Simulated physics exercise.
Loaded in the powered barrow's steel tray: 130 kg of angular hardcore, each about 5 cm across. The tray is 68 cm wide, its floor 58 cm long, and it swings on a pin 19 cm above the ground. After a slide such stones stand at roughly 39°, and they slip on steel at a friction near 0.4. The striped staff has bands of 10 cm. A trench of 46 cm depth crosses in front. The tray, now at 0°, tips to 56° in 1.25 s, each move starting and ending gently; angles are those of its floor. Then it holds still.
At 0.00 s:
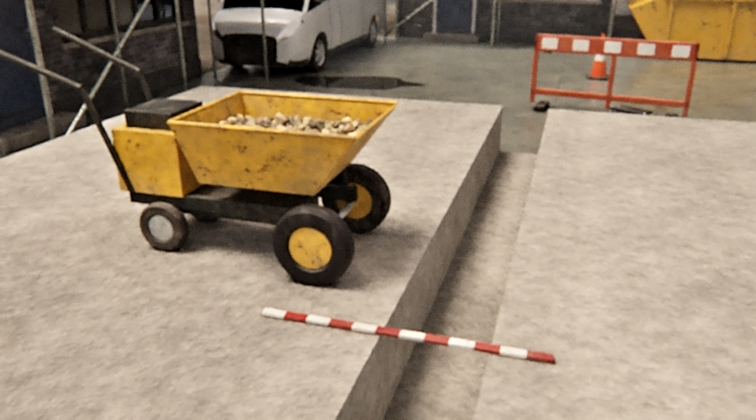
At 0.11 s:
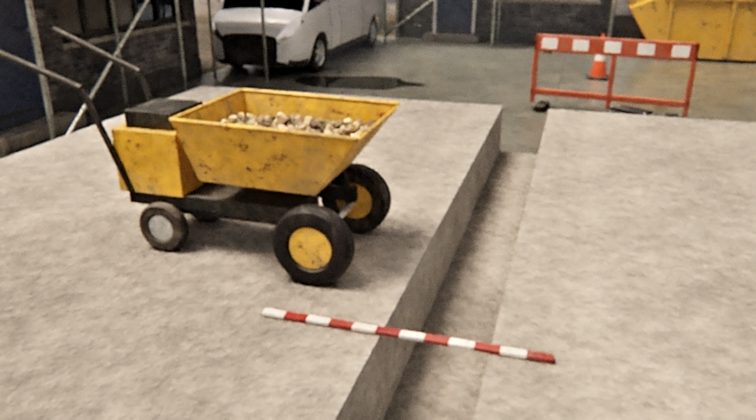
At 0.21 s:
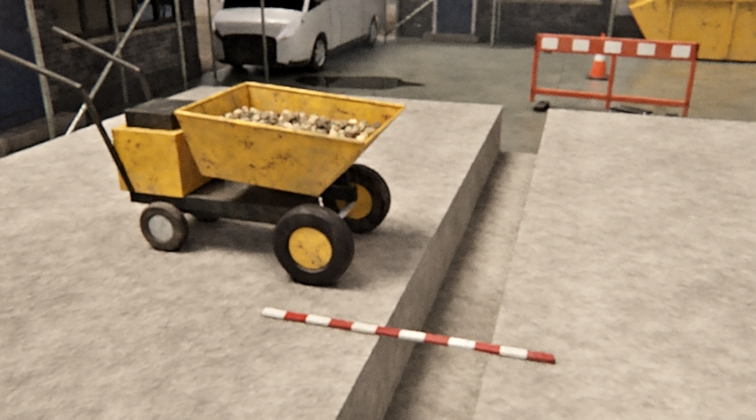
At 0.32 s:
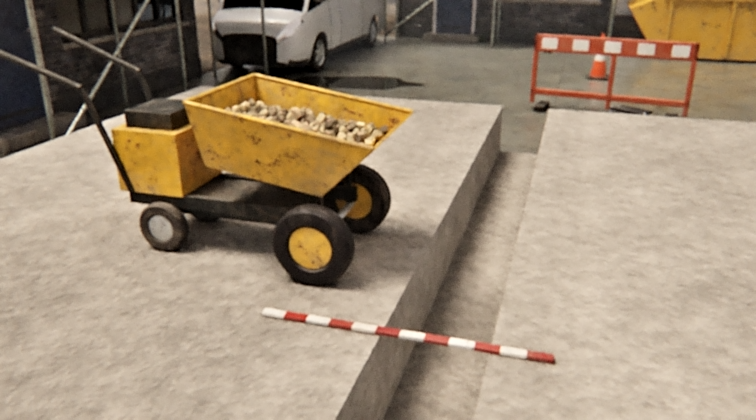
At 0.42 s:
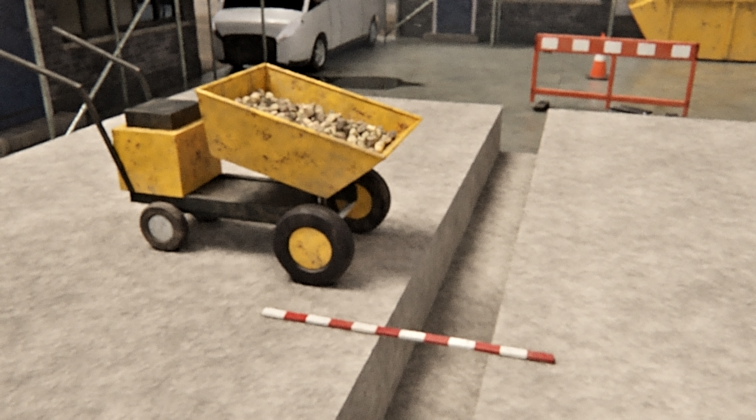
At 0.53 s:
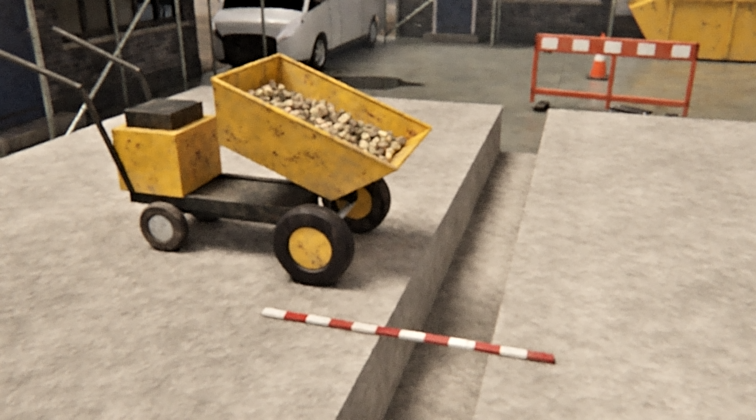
Yellow powered barrow loaded with stones standing beside a trench, its steel tray slowly tilting up at the rear, lip lowering rightward.
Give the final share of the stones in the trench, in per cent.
About 13 per cent.
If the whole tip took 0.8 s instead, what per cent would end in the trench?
In that case some 20 per cent.
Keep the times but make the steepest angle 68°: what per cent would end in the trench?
Then about 70 per cent.
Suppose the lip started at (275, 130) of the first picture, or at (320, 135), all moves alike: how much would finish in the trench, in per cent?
Near 5 per cent from the first place, 15 from the second.
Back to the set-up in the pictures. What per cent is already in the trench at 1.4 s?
Some 0 per cent.
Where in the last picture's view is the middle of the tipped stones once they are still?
Near (475, 361).
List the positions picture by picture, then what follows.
The tray is at 0°, its lip at (355, 138); the top of the load is at (302, 123), in the first frame.
Lip at (357, 140), floor tilted 1°, highest stones at (304, 122); the stones move at 0.2 m/s on average, in the second frame.
The tray is at 4°, its lip at (364, 143); the top of the load is at (274, 118); the stones move at 0.3 m/s on average, in the third frame.
Lip at (373, 149), floor tilted 9°, highest stones at (256, 108); the stones move at 0.4 m/s on average, in the fourth frame.
The tray is at 15°, its lip at (385, 158); the top of the load is at (262, 99); the stones move at 0.5 m/s on average, in the fifth frame.
Lip at (396, 169), floor tilted 22°, highest stones at (272, 91); the stones move at 0.6 m/s on average, in the sixth frame.
After 0.9 s the floor is at 47°; 100 % in the tray; the foremost stones are at (419, 195).
After 1.4 s the floor is at 56°; 99 % in the tray, 1 % in the trench; the foremost stones are at (465, 232).
After 1.7 s the floor is at 56°; 95 % in the tray, 5 % in the trench; the foremost stones are at (500, 332).
After 3.7 s the floor is at 56°; 87 % in the tray, 13 % in the trench; the foremost stones are at (515, 342).
